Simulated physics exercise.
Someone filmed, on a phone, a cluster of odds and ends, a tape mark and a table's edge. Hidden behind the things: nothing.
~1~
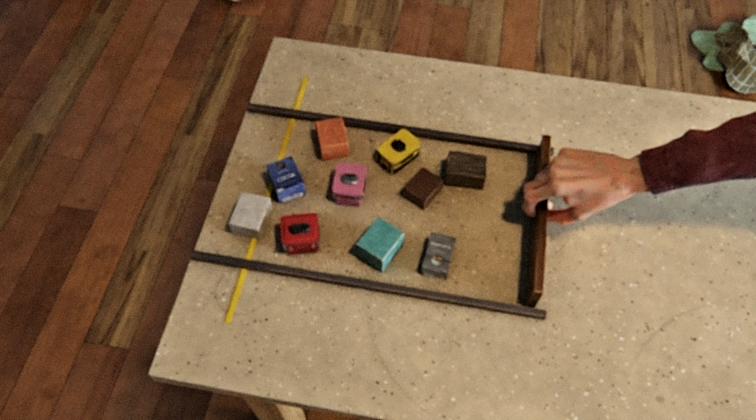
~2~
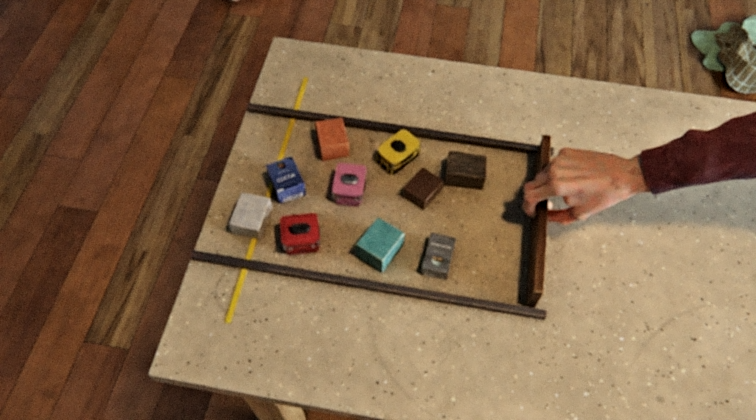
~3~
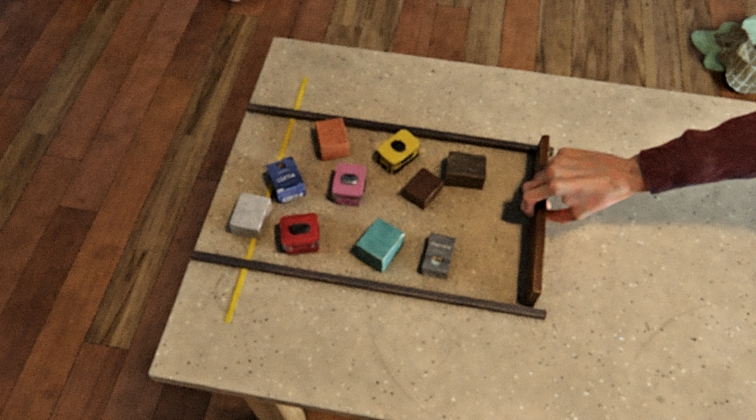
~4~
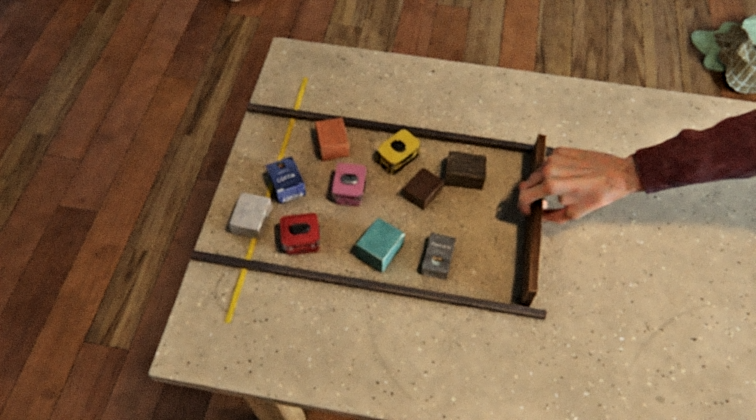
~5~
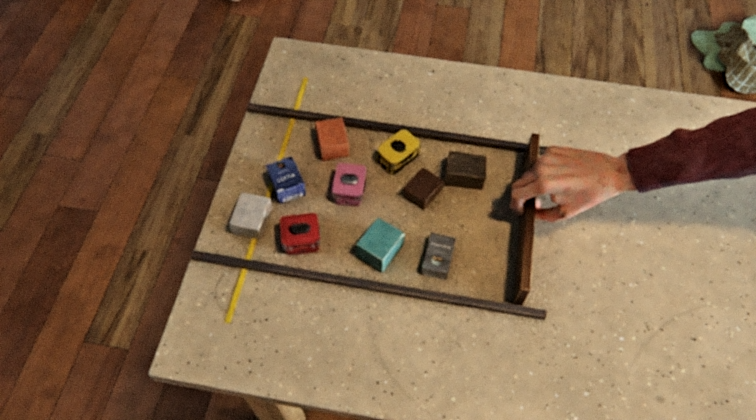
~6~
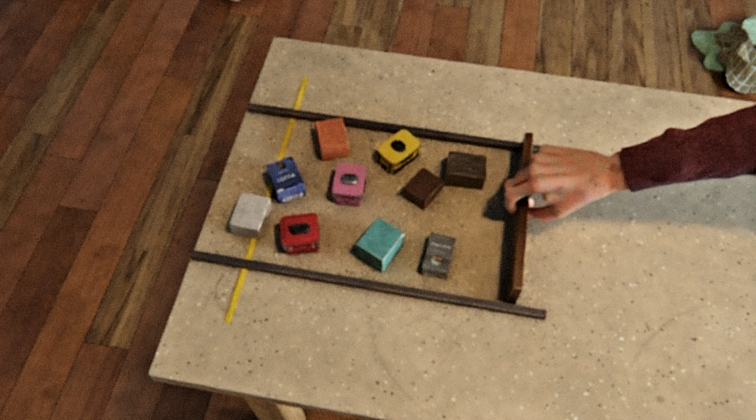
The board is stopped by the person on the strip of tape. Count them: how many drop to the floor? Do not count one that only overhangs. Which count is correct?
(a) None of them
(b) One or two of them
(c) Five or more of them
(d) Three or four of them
Three or four of them (d).
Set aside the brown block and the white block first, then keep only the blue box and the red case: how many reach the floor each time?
2, then 2.
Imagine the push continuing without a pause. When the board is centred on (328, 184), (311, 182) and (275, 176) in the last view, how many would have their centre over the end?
Taking the three positions in turn, the counts come to 0, 1 and 4.
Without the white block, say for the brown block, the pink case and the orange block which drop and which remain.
So: The brown block does not drop, the pink case does not drop, the orange block goes down.
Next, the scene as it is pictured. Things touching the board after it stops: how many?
It's 3.
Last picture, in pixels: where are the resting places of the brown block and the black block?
Reading them off: First (262, 169); then (265, 138).
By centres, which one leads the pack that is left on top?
Yellow case.
Early on, none off yet; white block at rest near (251, 216); blue box at rest near (286, 180); red case at rest near (301, 234).
Finally, the number that fall off is three or four; lost, orange block, red case, blue box and white block.
